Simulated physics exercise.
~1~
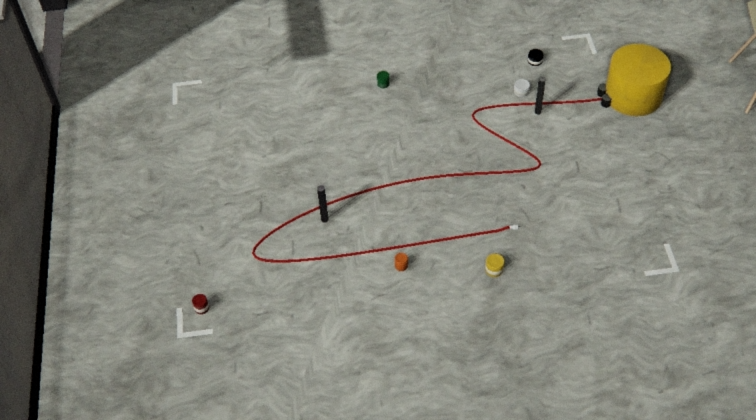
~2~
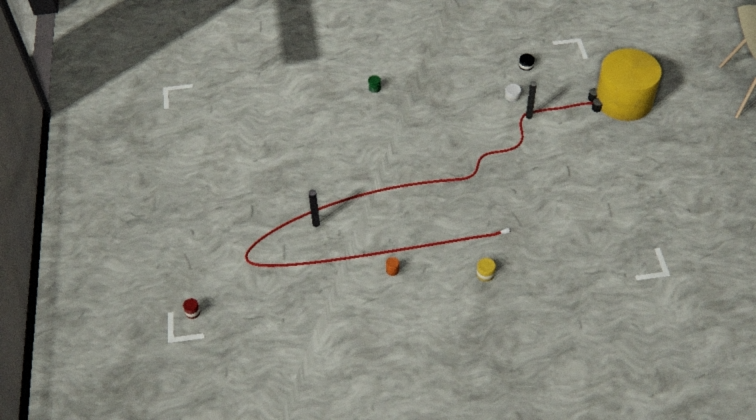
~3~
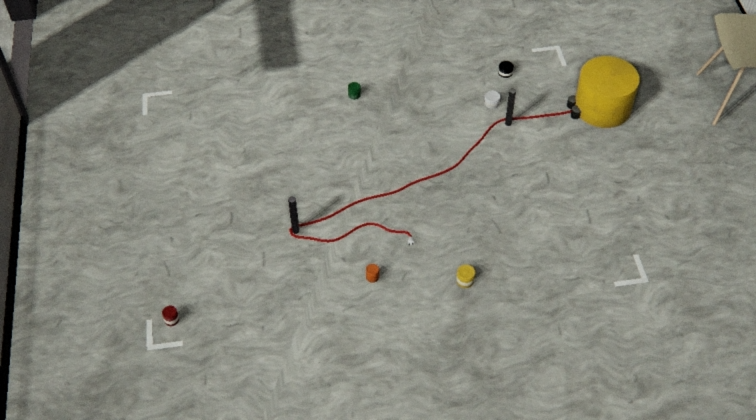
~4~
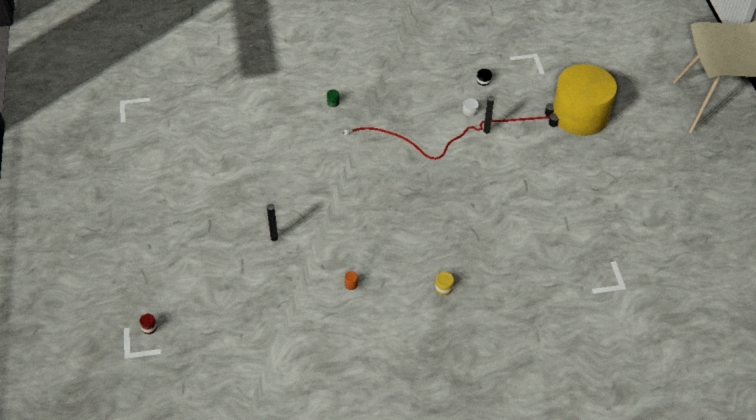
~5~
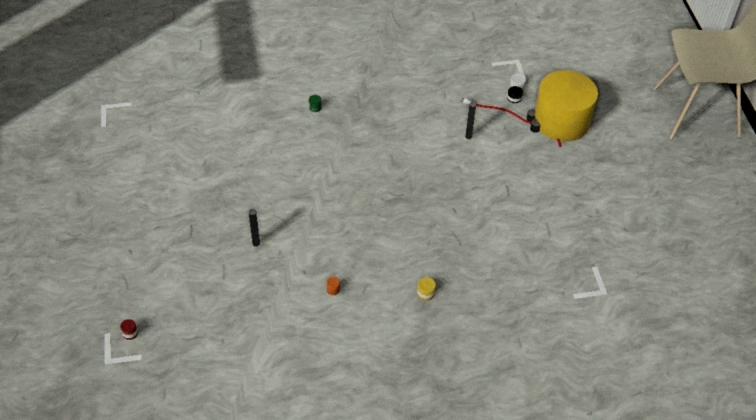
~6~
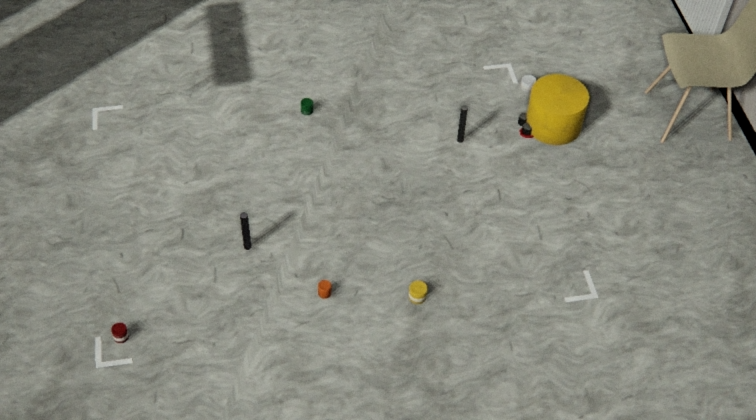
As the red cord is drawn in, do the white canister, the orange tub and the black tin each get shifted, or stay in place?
The white canister and the black tin both get shifted, while the orange tub stays more or less where it was.
On a grey floor, red cord slides past posts toward a yellow drum, white and black tins shifting before little cord remains.
